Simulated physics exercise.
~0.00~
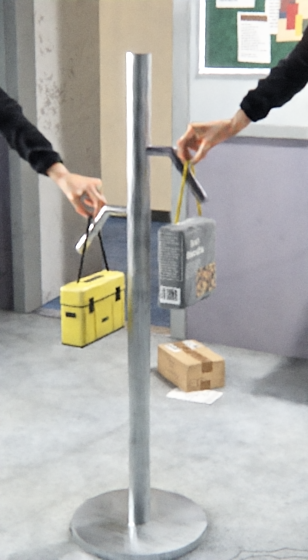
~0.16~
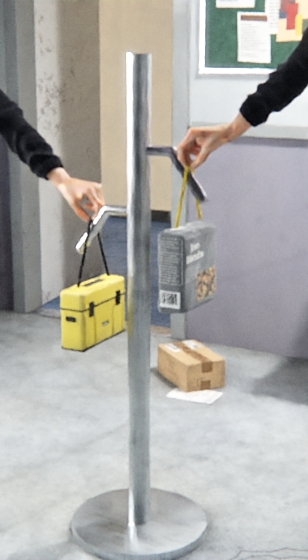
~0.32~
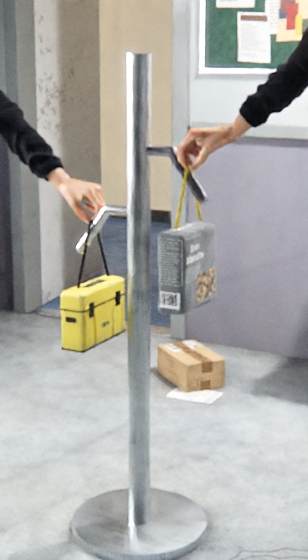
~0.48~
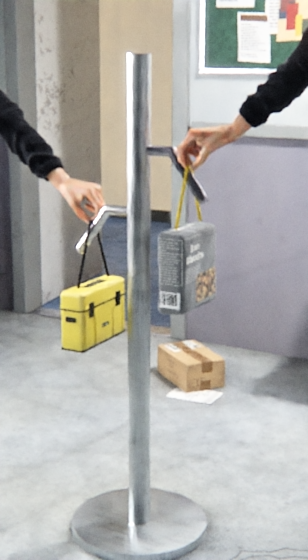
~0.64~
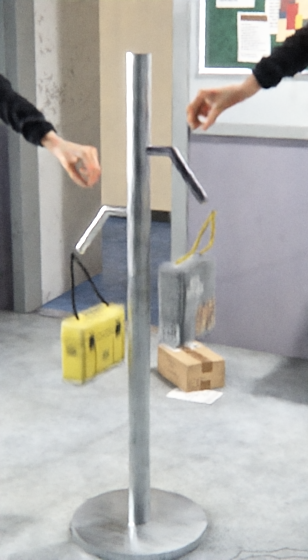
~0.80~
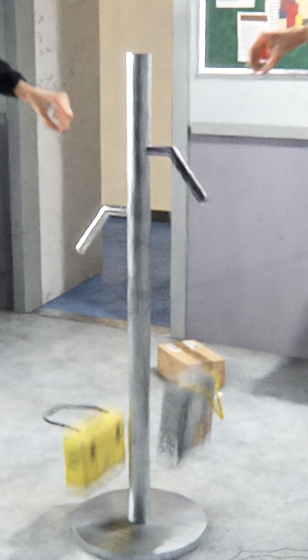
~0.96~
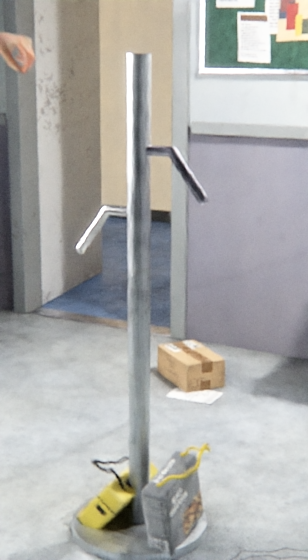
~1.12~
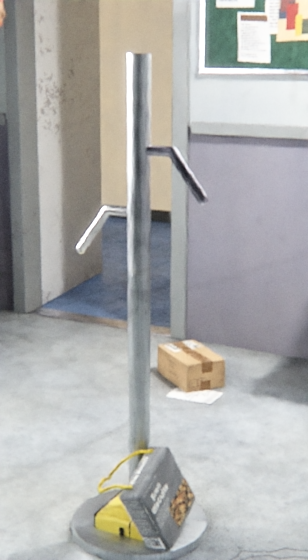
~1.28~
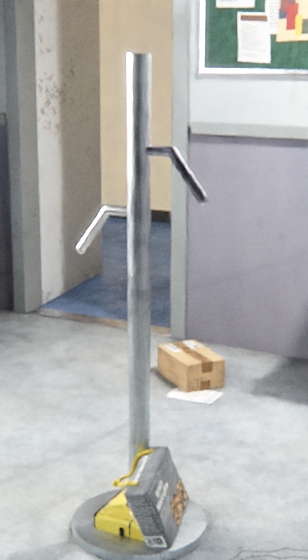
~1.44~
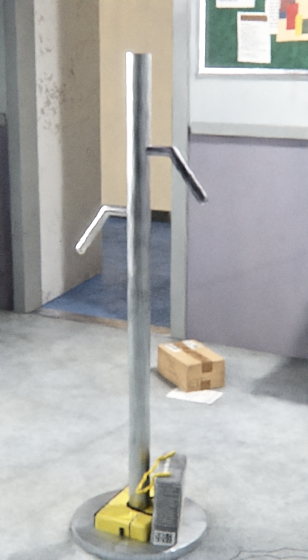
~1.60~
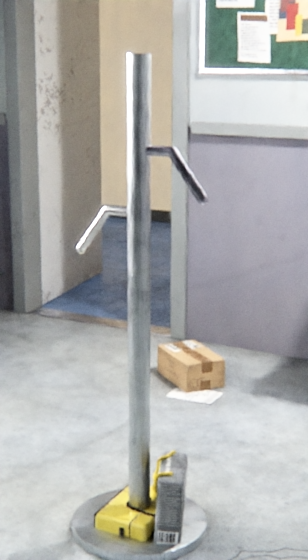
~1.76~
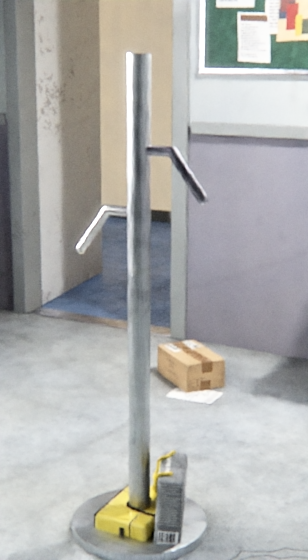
Two hands releasing a yellow case and a grey bag at a metal stand's pegs, both dropping and settling on its base.
